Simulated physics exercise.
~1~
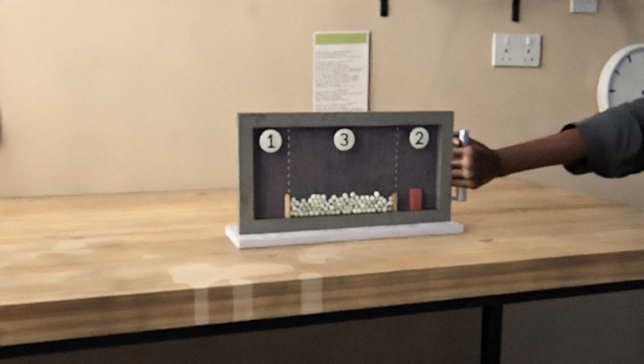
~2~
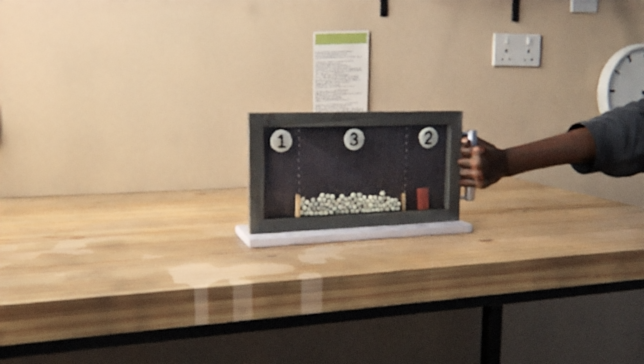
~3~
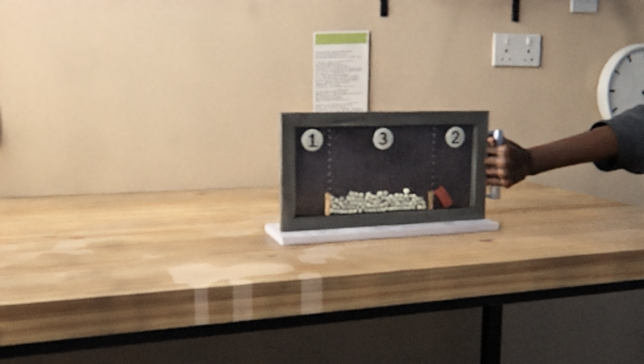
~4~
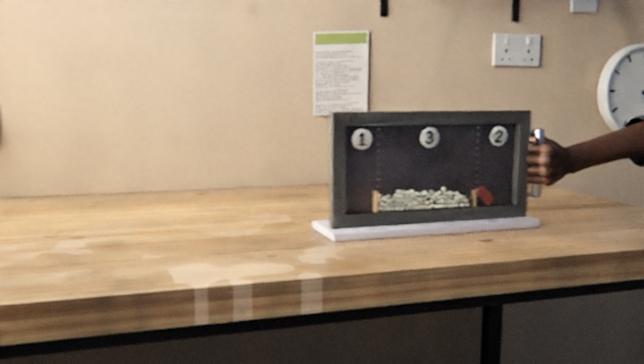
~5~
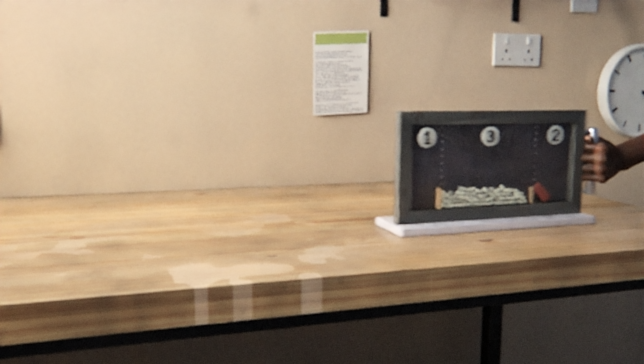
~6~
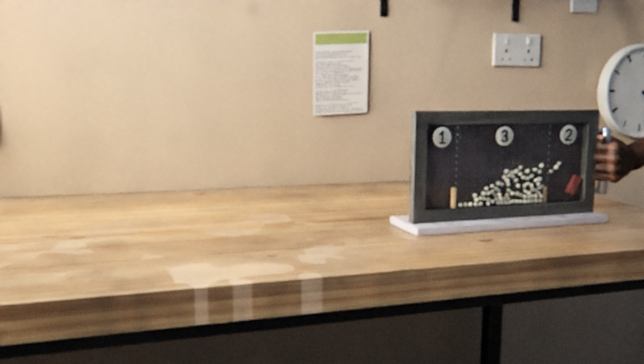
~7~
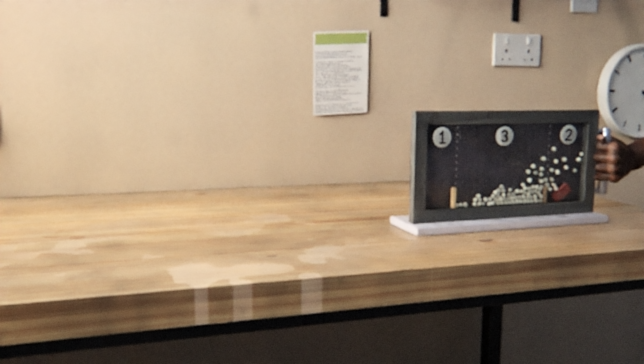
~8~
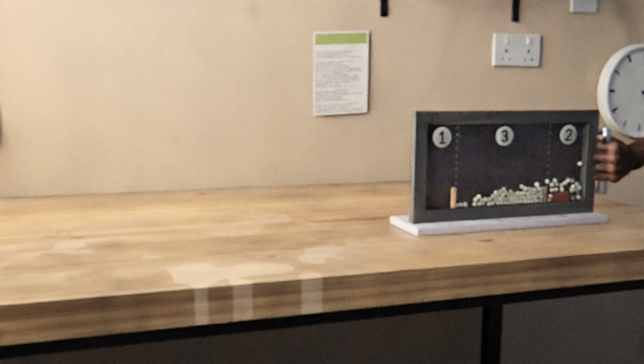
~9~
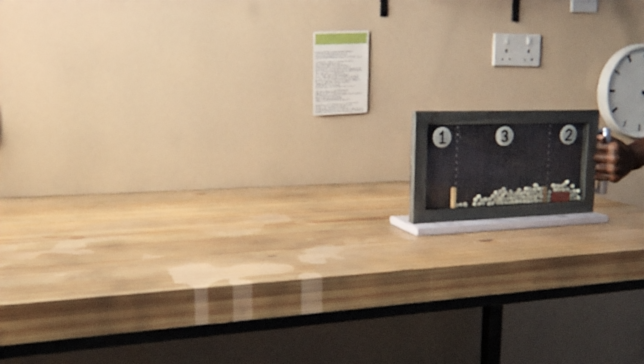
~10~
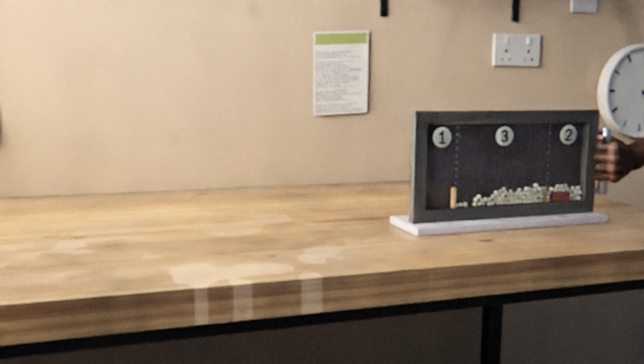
On a wooden table, a hand slides a case right and stops, spilling pills rightward.
